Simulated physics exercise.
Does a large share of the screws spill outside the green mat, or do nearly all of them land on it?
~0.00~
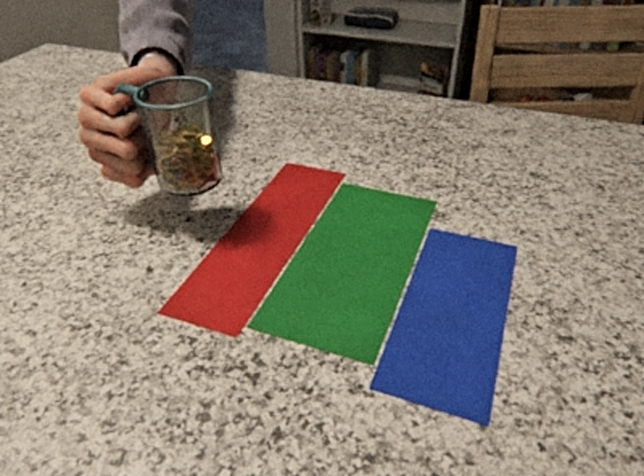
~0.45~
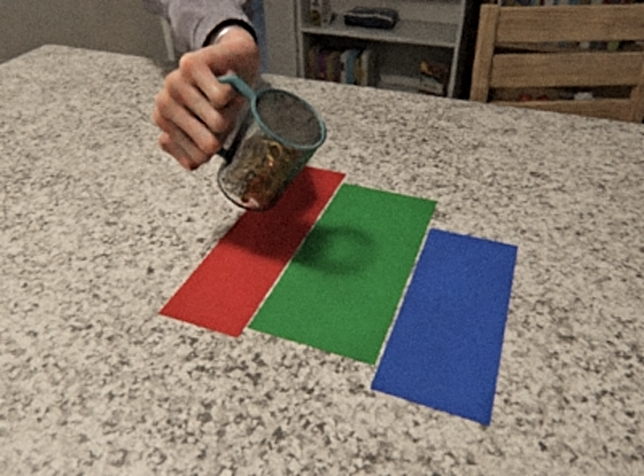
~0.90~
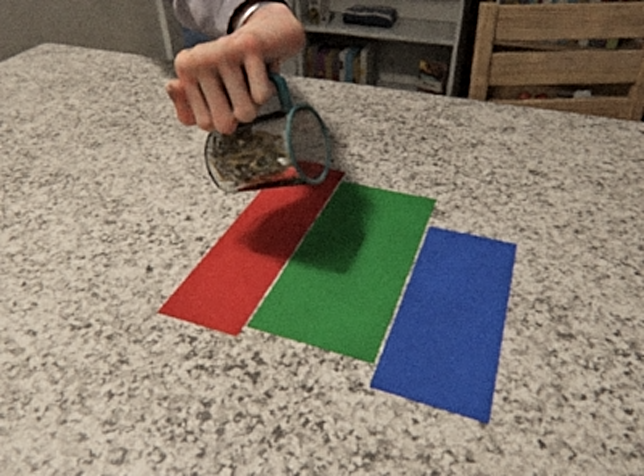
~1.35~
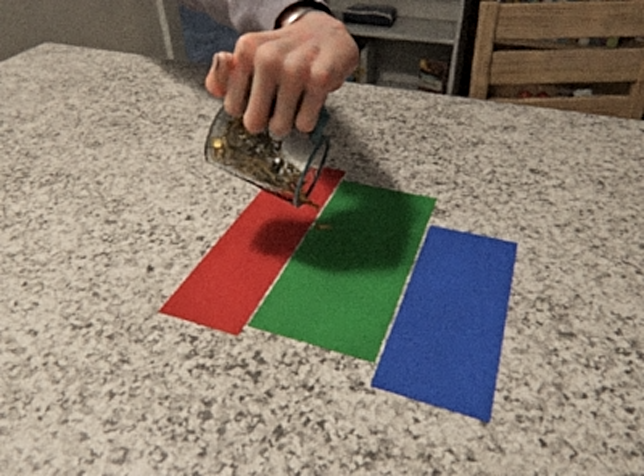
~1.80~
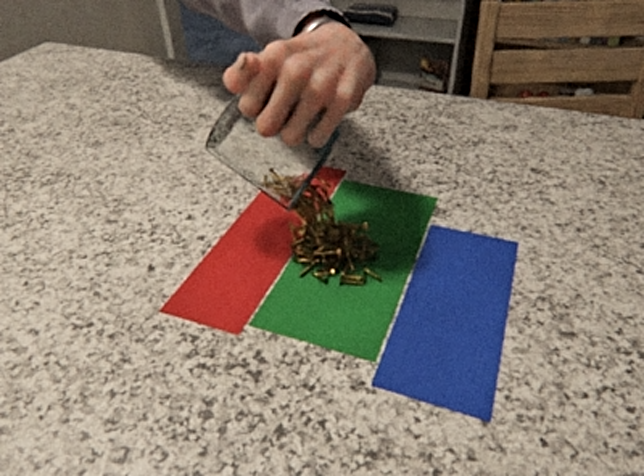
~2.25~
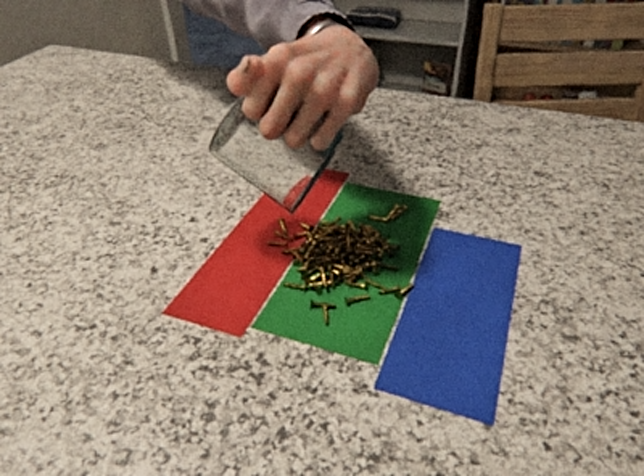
Nearly all of the screws land in a pile on the green mat. Only a few end up on the red mat, and the blue mat and bare table get almost none.
A hand tips a glass mug and pours brass-coloured screws mostly onto the green mat.
